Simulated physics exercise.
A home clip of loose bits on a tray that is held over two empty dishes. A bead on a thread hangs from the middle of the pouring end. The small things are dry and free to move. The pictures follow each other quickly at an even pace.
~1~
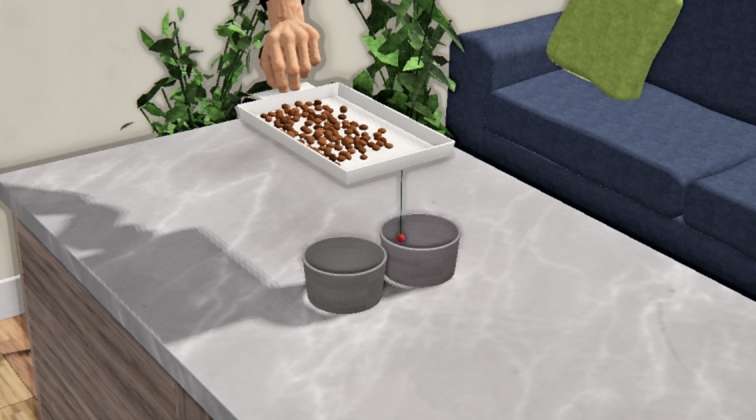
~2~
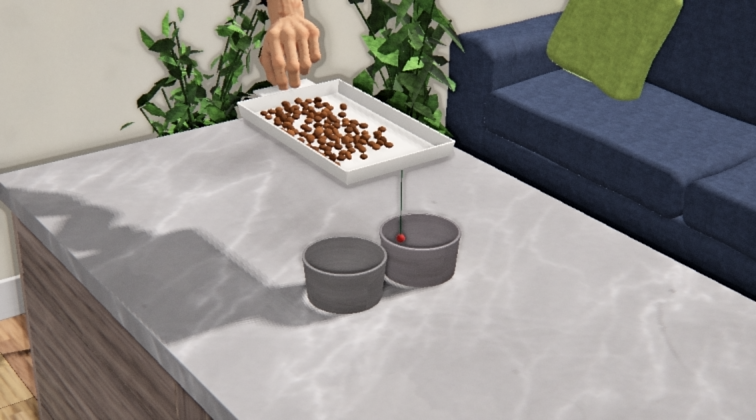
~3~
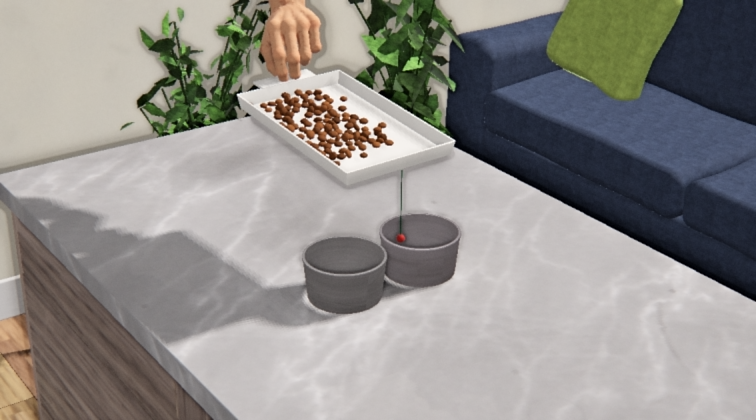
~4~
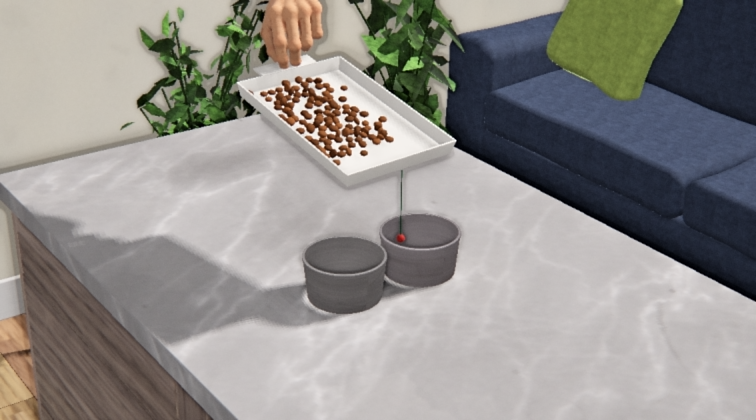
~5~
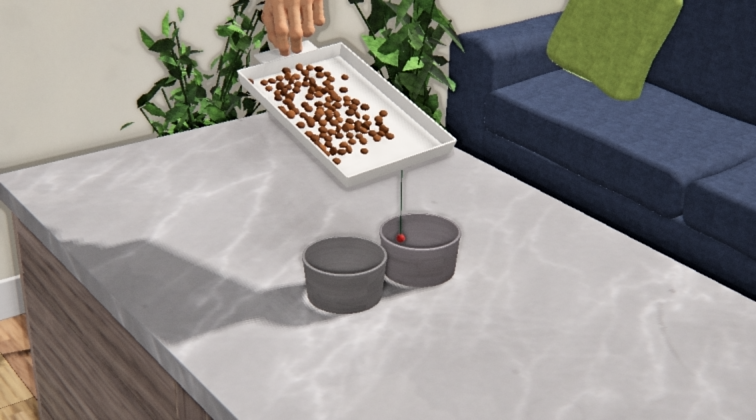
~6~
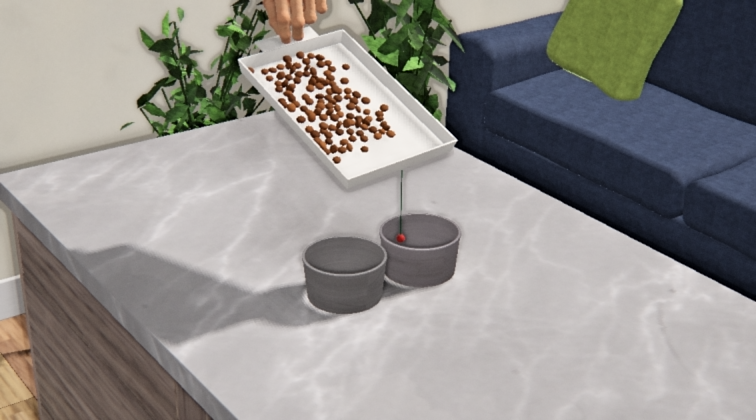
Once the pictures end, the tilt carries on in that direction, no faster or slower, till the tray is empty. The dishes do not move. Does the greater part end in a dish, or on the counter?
In the dishes lies under half of it.
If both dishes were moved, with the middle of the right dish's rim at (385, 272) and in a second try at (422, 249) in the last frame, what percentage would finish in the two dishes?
First some 90, then 70 per cent.
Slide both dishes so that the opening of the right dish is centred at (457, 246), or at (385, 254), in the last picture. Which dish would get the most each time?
In turn: The left dish; the dish on the right.
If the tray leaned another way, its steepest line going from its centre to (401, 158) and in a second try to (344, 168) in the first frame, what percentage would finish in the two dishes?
Near 10 % and 50 %.
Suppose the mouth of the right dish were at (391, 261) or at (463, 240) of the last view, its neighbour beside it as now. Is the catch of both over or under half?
In turn: Over half; the larger part.
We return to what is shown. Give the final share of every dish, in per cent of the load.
The left dish has 10 per cent, the right dish has 0.
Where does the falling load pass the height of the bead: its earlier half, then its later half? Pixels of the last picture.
At about (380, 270), then at (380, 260).
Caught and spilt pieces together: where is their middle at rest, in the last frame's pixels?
Near (386, 323).
Soon, tray tipped steeply; nearly all on the tray; a stray few outside both; a small part in the air.
A while on, tray tipped right over; about a third on the tray; a stray few in the left dish; a stray few in the right dish; about half outside both; a small part in the air.
Towards the end, tray tipped past a quarter turn; a small part in the left dish; a stray few in the right dish; most outside both.
Finally, tray tipped past a quarter turn; a small part in the left dish; a stray few in the right dish; most outside both.
